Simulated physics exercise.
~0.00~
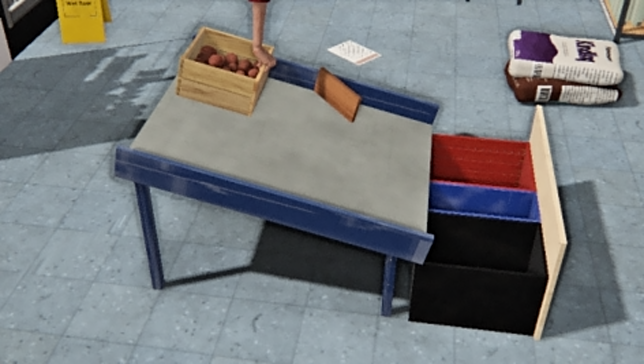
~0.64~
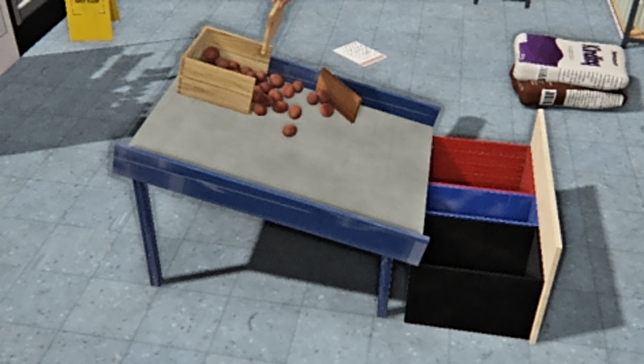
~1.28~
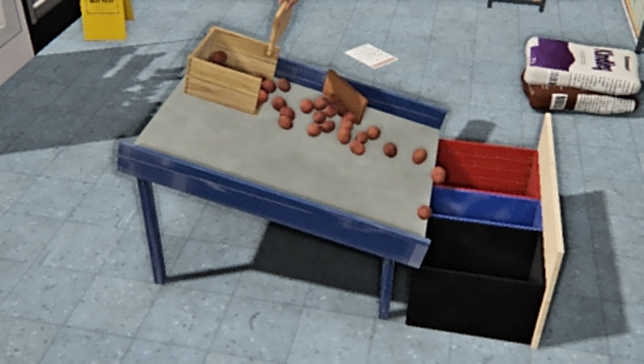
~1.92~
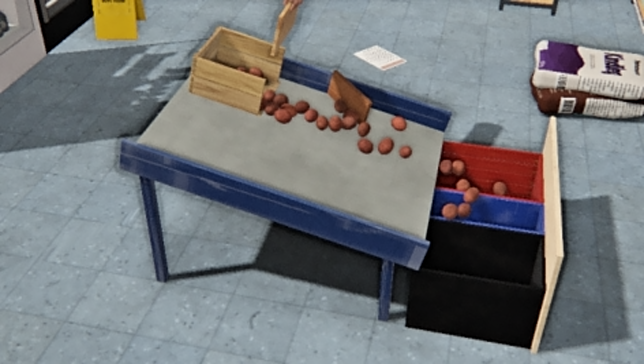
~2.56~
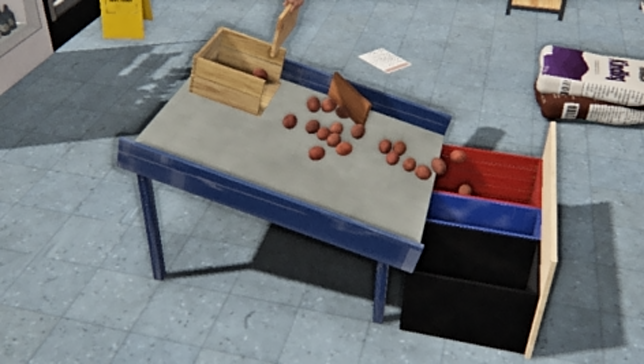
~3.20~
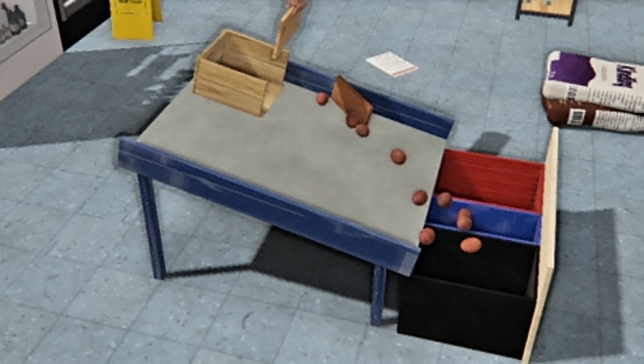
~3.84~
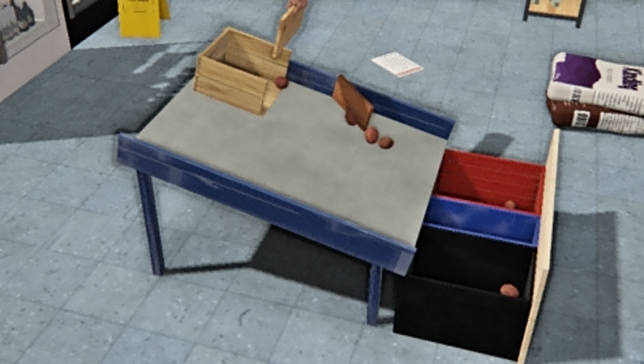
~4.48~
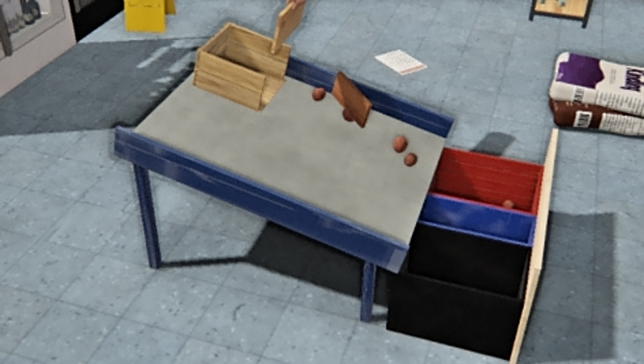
Red potatoes spill from a wooden pen down a sloping table, most dropping into bins.
